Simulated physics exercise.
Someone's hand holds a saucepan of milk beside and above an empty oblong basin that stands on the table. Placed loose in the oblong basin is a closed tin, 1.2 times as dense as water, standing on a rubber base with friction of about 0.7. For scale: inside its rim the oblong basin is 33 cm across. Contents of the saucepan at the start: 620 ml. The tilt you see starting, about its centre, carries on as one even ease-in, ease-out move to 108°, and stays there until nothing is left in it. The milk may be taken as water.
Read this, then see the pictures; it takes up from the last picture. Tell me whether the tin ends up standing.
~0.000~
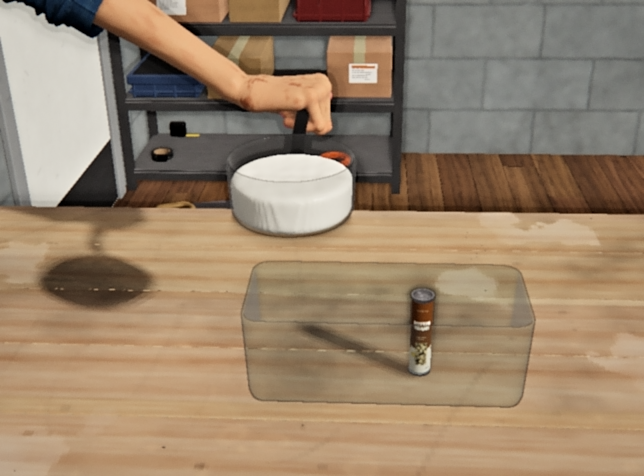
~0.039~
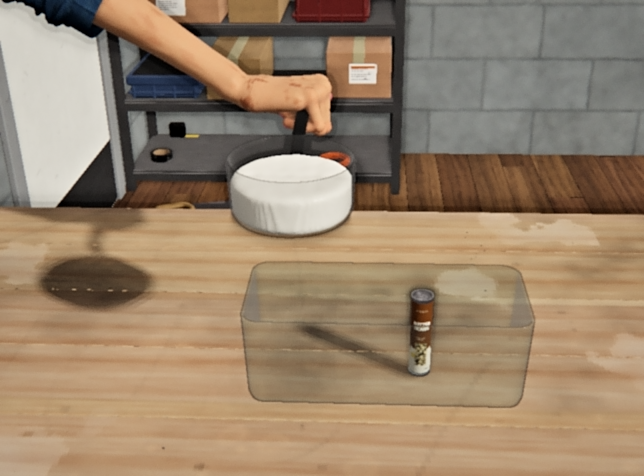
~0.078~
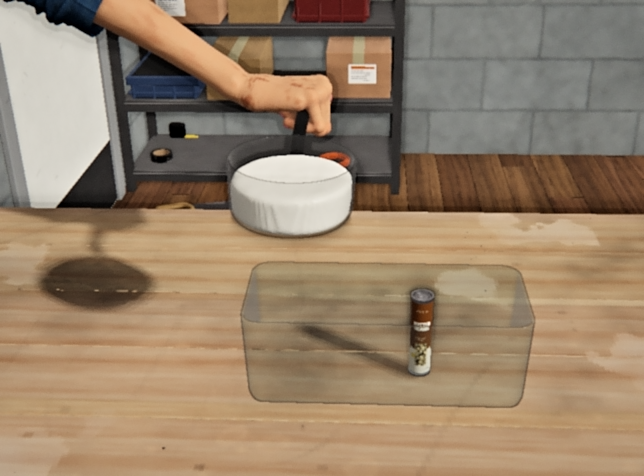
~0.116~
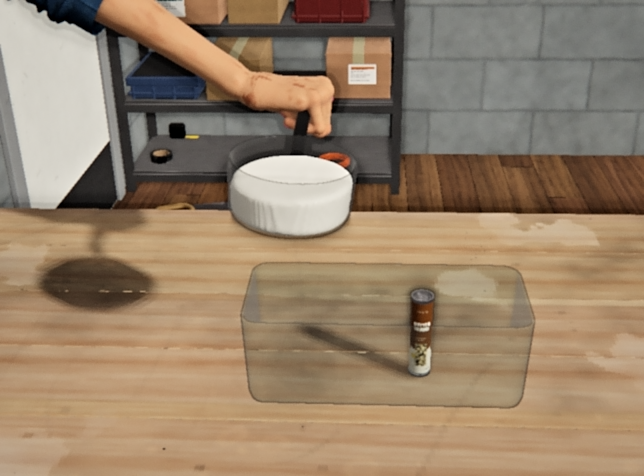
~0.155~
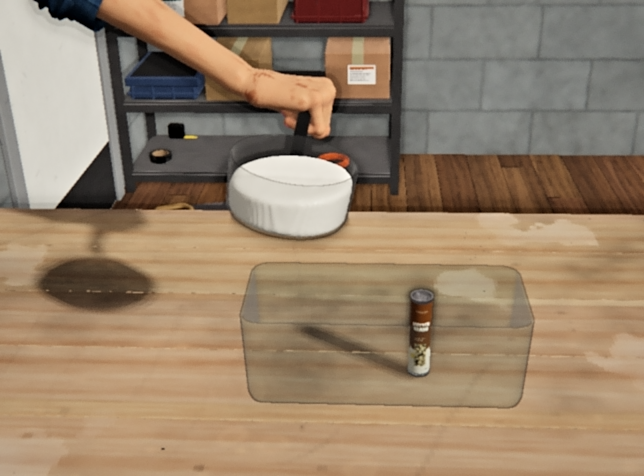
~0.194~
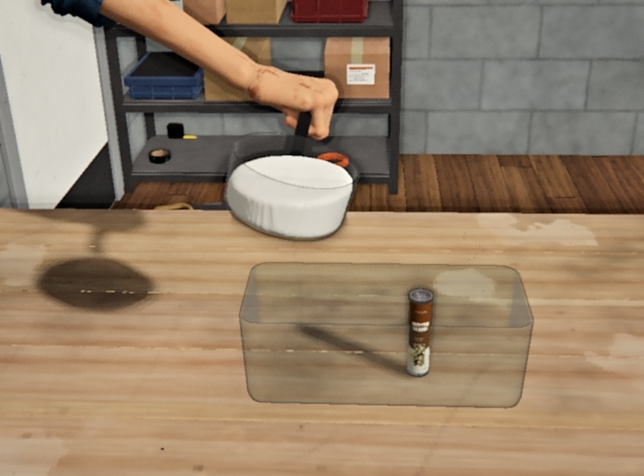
It does.
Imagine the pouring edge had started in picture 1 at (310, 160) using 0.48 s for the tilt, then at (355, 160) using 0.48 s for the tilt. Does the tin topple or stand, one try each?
Trial 1 - tin stays standing; trial 2 - tin tips.
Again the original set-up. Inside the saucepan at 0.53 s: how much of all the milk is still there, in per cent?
Portion remaining: Approx. 46 per cent.
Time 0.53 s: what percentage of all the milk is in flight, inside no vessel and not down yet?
Some 44 per cent, I reckon.
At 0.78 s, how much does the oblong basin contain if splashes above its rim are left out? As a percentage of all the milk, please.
The share is close to 84 percent.
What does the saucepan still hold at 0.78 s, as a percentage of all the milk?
Roughly 7 percent remains.
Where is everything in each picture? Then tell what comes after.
In the first frame, tilt 0°; pouring edge (355, 159); surface from (232, 174) to (352, 176); the oblong basin's rim runs from (248, 291) to (527, 296); the tin's top is at (423, 298).
In the second frame, tilt 1°; pouring edge (355, 161); surface from (232, 174) to (352, 176).
In the third frame, tilt 2°; pouring edge (355, 163); surface from (232, 175) to (352, 178).
In the fourth frame, tilt 5°; pouring edge (356, 166); surface from (232, 175) to (353, 179).
In the fifth frame, tilt 9°; pouring edge (357, 171); surface from (231, 174) to (353, 179).
In the sixth frame, tilt 14°; pouring edge (357, 176); surface from (230, 174) to (353, 180).
After 0.53 s the tilt is 78° and 47 per cent is still to pour; the tin stands where it began.
After 0.78 s the tilt is 107° and 7 per cent is still to pour; the tin leans 4°.
After 1.04 s the tilt is 108° and 0 per cent is still to pour; the tin leans 4°.
After 1.32 s the tilt is 108° and 0 per cent is still to pour; the tin stands where it began.
In the end the tin stands where it began.
